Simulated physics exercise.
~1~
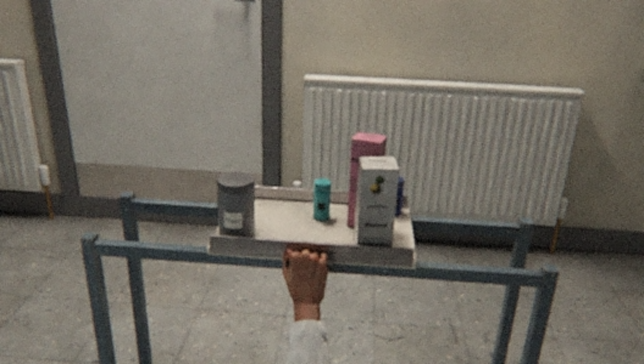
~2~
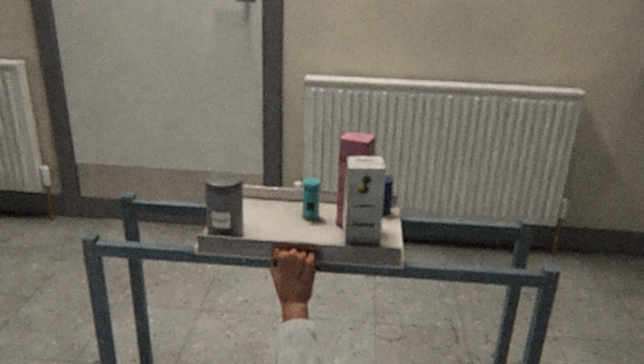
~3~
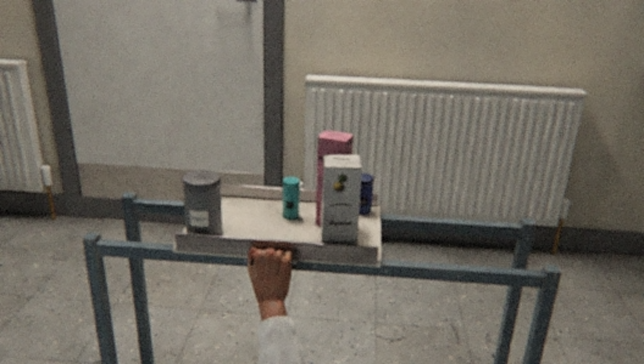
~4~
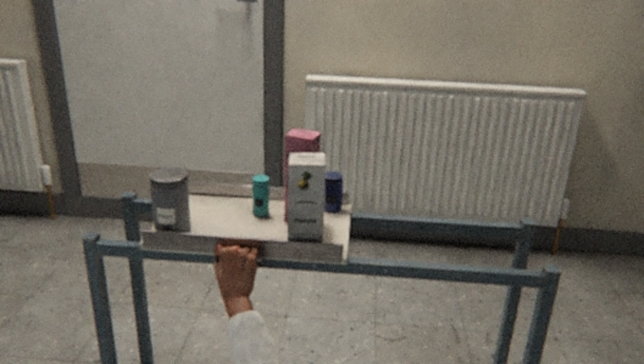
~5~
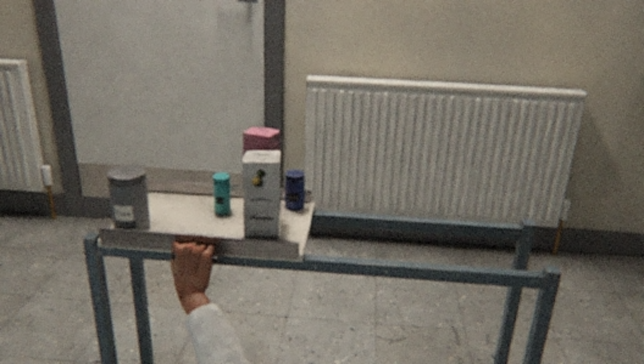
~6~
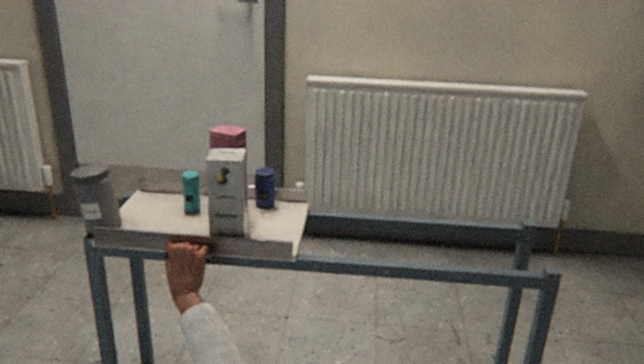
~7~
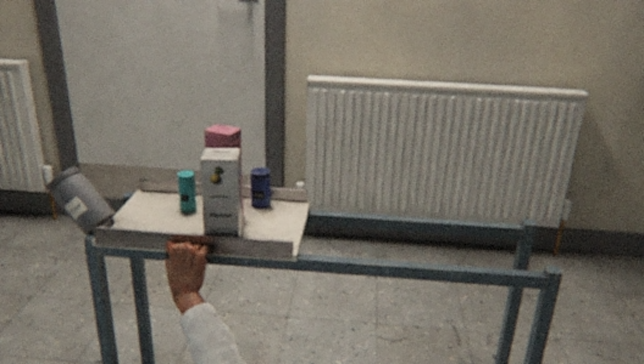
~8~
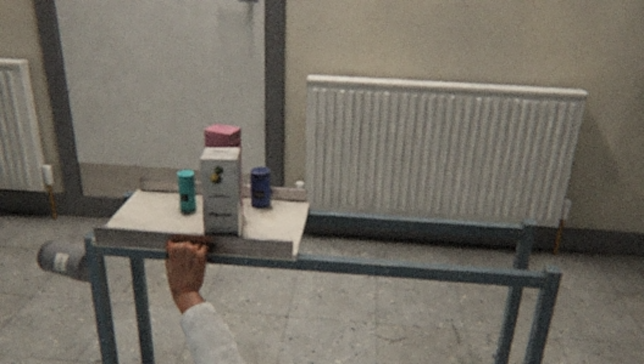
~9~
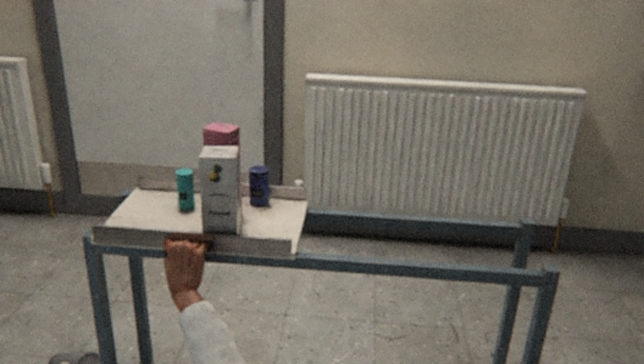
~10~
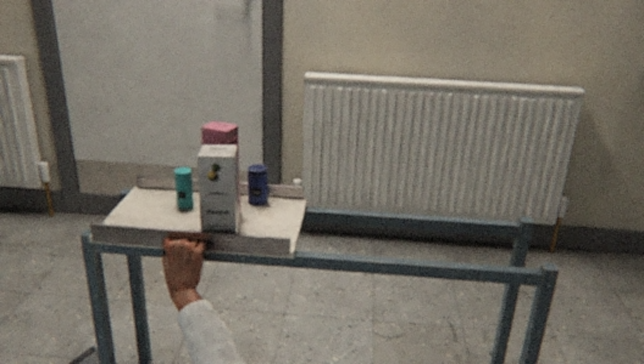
The clip shows a hand sliding a tray of containers leftward along metal rails until it stops at the left end. The grey jar tips over the left edge and falls to the floor, while the two cartons and the turquoise and blue shakers remain upright on the tray.
